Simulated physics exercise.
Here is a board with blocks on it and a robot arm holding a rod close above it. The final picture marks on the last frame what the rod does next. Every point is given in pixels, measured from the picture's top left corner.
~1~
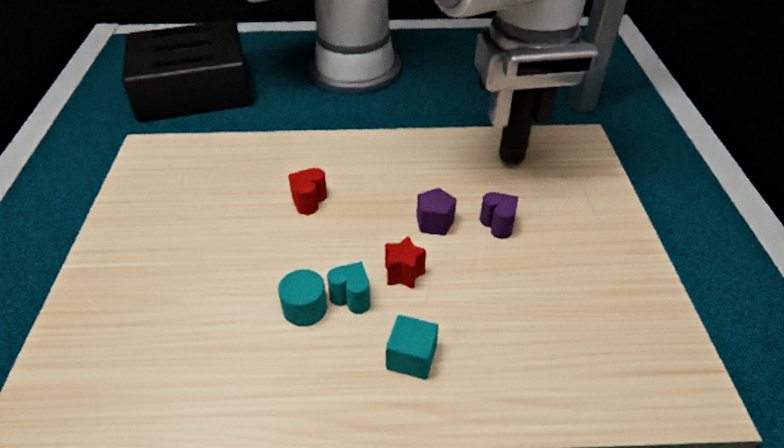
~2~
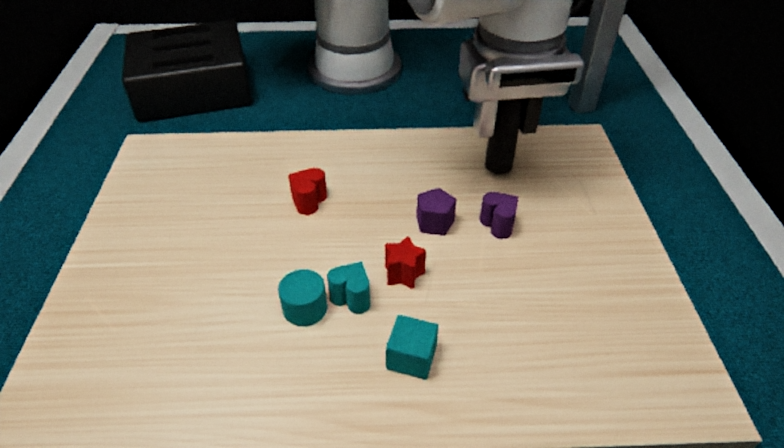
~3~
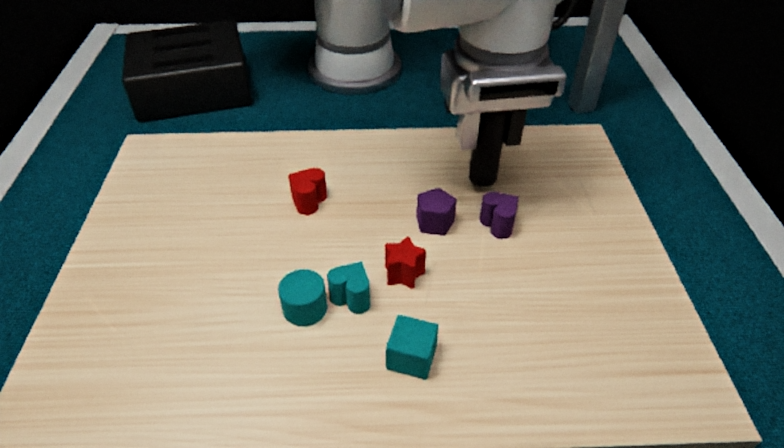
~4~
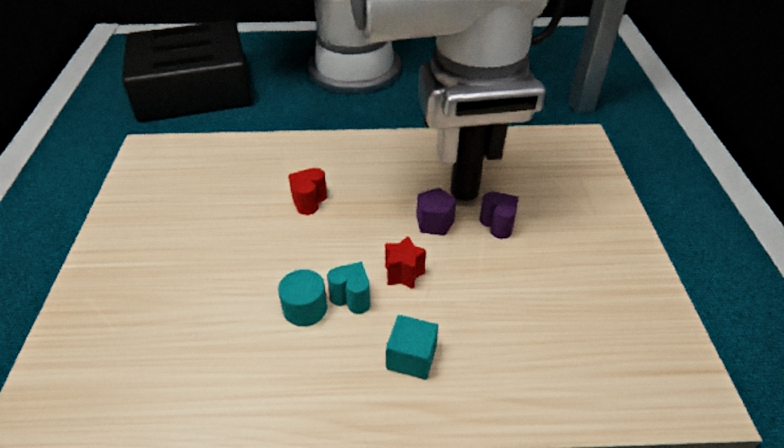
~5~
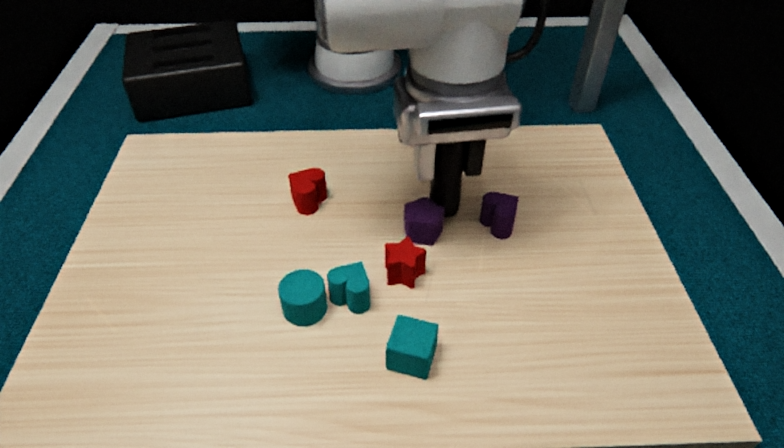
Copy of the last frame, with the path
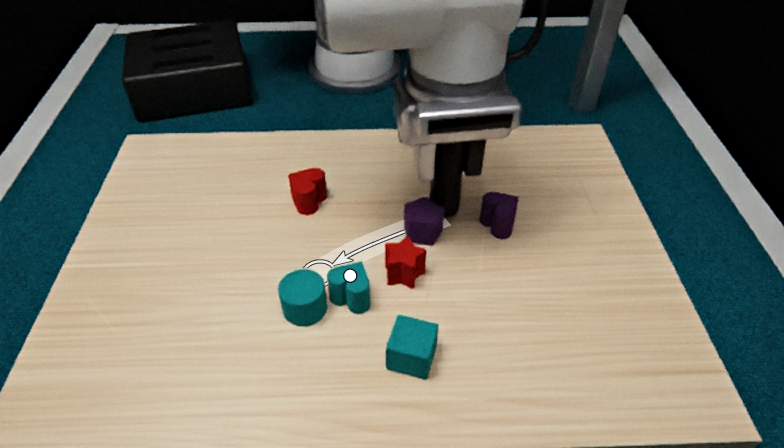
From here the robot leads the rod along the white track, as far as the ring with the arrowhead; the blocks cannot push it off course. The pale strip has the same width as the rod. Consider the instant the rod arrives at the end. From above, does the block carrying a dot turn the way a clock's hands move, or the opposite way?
If we look at it from overhead, the block carrying a dot pivots clockwise.
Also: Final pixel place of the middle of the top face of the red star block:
Its top face will be centred at roughly (401, 267).
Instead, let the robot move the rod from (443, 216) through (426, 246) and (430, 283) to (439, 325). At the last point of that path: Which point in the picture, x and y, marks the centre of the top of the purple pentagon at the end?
The point I'd pick in the picture is (392, 235).
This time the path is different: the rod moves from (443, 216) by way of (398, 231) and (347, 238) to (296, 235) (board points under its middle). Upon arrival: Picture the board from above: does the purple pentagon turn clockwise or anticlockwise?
Viewed from overhead, the purple pentagon winds up turned anticlockwise.
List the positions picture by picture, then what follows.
Rod tip at (512, 156); block tops, turquoise circle at (301, 286); turquoise heart block at (350, 276); red star block at (404, 251); purple pentagon at (436, 200), in the first frame.
Rod at (498, 166); blocks unchanged, in the second frame.
Rod at (483, 178); blocks unchanged, in the third frame.
Rod at (465, 193); blocks unchanged, in the fourth frame.
Rod at (444, 209); turquoise circle at (301, 286); turquoise heart block at (350, 276); red star block at (404, 251); purple pentagon at (424, 210), in the fifth frame.
Path on the board, from (443, 216) by way of (382, 241) to (319, 273); the dot is on the turquoise heart block.
On the path given first. One third of the way, rod at (402, 225); red star block at (401, 261), turned 15° anticlockwise; purple pentagon at (388, 233), turned 40° anticlockwise.
Two thirds of the way, rod at (360, 242); turquoise heart block at (347, 284), turned 20° clockwise; red star block at (401, 267), turned 40° anticlockwise; purple pentagon at (364, 255), turned 95° anticlockwise.
At the end, rod at (318, 266); turquoise circle in place; turquoise heart block at (349, 294), turned 40° clockwise; red star block at (401, 267), turned 40° anticlockwise; purple pentagon at (353, 263), turned 150° anticlockwise.
